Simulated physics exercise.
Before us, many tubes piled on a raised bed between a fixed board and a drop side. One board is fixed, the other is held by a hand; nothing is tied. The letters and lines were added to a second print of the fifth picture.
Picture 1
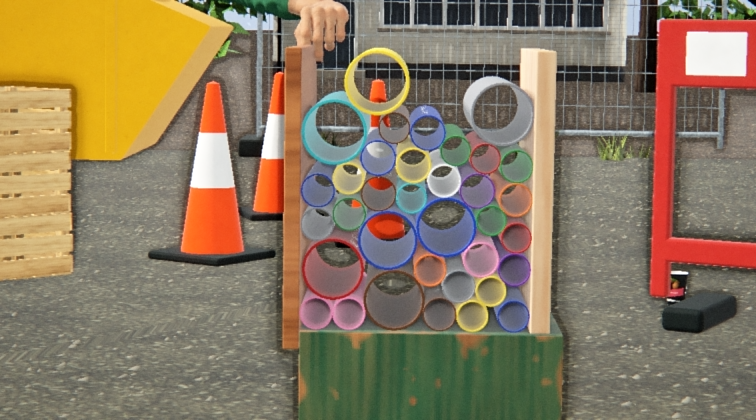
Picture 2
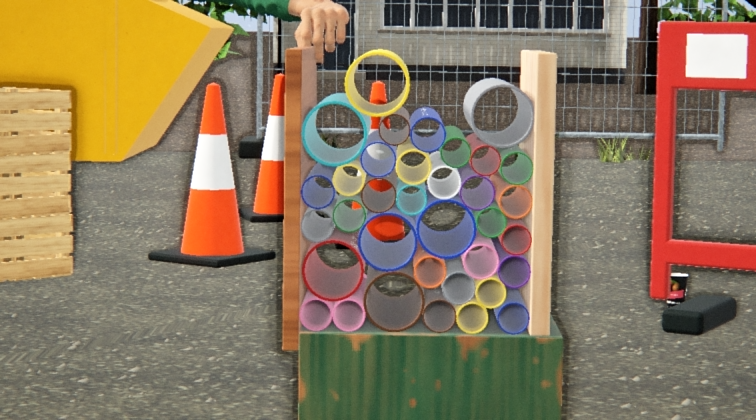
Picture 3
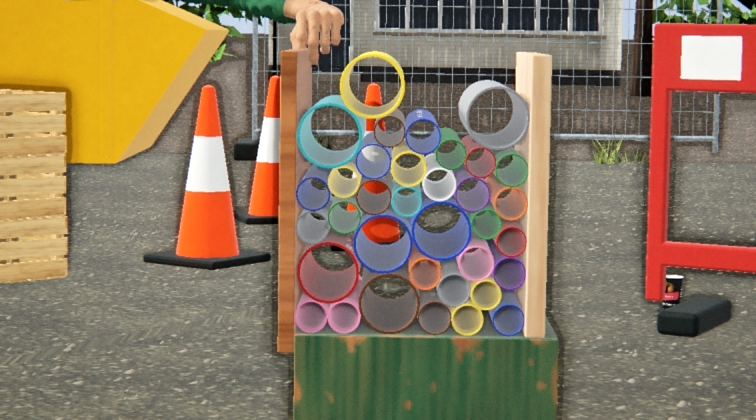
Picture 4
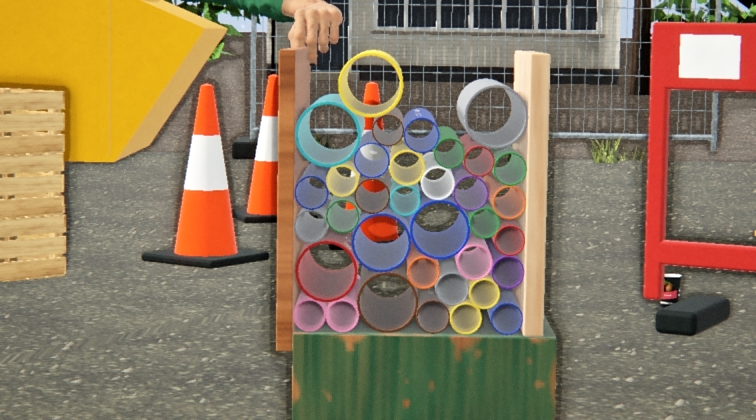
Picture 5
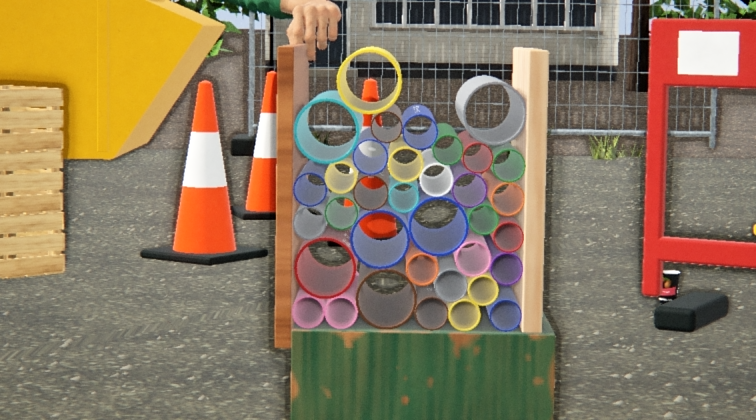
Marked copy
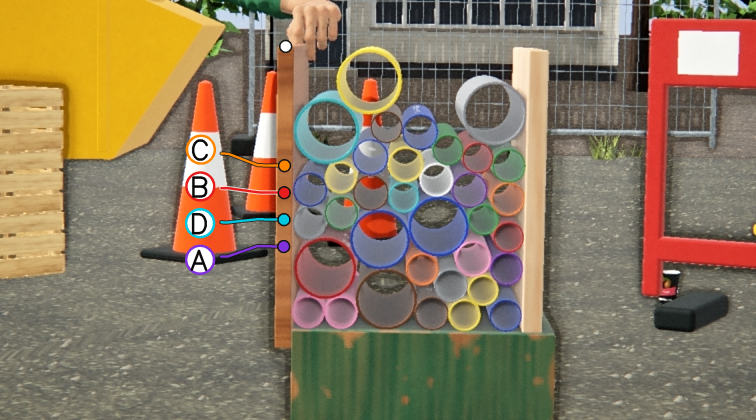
Many colourful round tubes, small and large, sit stacked between two upright wooden boards on a rust-marked green base in a paved yard, seen from the front. A hand grips the top of the left board, with orange-and-white cones and a yellow shape to the left, a red barrier to the right and fencing behind. The view shifts very slightly, while the stack and hand show no clear movement.
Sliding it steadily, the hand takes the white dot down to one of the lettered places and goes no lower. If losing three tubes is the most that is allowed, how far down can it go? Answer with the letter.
Stop at B.
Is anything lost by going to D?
At D: Yes.
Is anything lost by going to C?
At C: No.
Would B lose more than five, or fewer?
Fewer than five.
On the marked copy, A at (284, 247); B at (284, 193); C at (284, 166); D at (284, 220); the white dot at (286, 46).
With B. Early on, top of the board (293, 110).
Further on, top of the board (293, 182).
At the end, top of the board (293, 192), two out over the board.
As for the rest, A more than three out over the board; C none out over the board; D more than three out over the board.
